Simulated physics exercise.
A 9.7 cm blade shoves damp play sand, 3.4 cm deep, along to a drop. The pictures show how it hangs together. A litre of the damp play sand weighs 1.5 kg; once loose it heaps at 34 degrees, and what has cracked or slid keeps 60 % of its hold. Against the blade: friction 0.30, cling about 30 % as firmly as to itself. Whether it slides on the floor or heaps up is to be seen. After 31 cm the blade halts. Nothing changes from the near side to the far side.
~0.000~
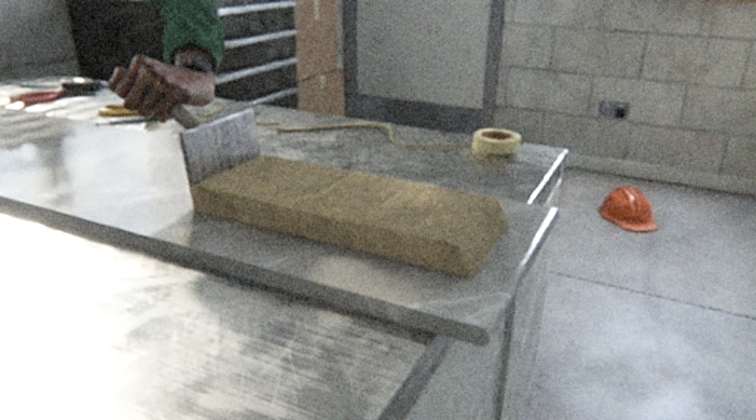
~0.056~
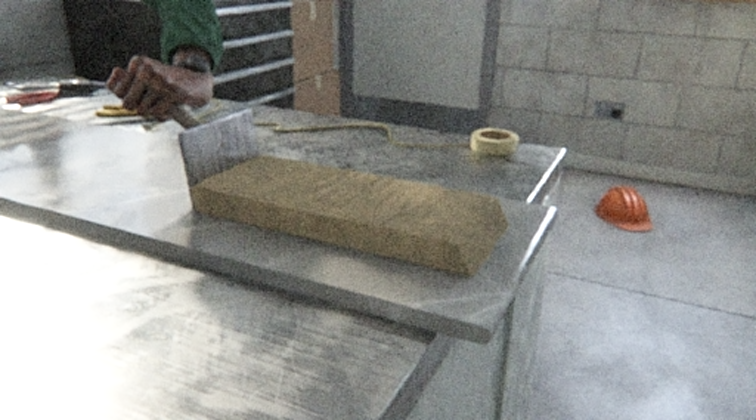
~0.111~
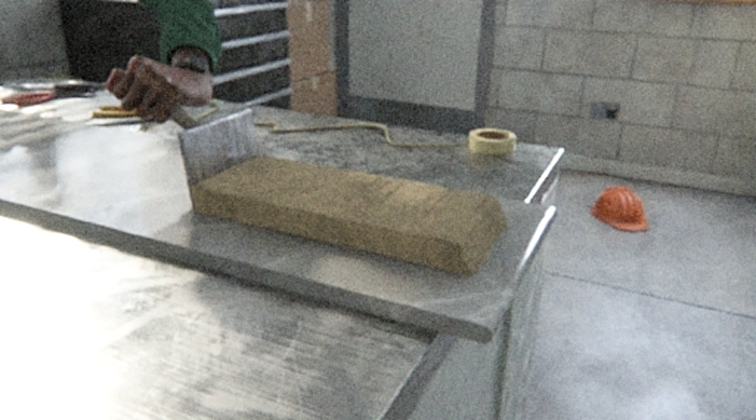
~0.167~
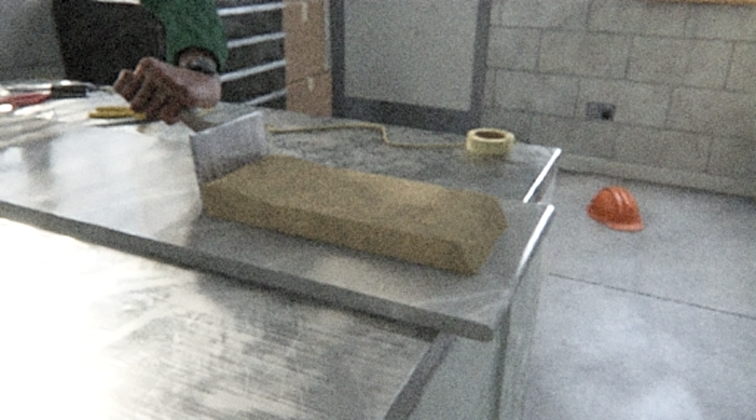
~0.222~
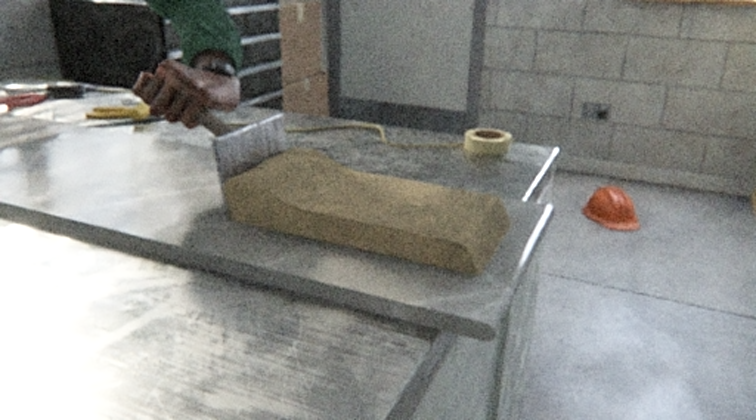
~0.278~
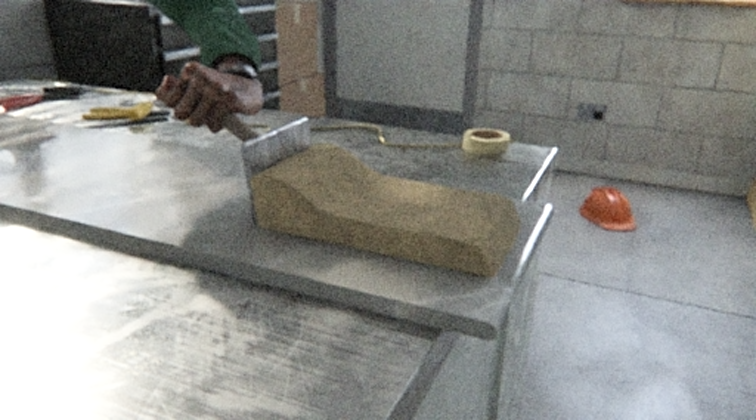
In a workshop with a pale block wall and grey floor, a slightly raised view looks across a shiny metal-topped table. A dark-skinned hand in a green sleeve grips a wide flat blade behind a low brown slab of damp sand, with yellow tape beyond and an orange helmet on the floor at right. The blade barely moves at first, then pushes right, heaping the sand into a hump, while the view shifts very slightly.
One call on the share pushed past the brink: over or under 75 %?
The result is over 75 %.
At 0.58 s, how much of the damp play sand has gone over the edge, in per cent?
About 25 %.
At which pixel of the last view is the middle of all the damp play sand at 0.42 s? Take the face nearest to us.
Around (428, 245).
After 0.42 s, 0 % has gone over the edge.
After 0.58 s, 24 % has gone over the edge.
After 0.75 s, 61 % has gone over the edge.
After 0.92 s, 83 % has gone over the edge.
After 1.04 s, at the end, 83 % has gone over the edge.
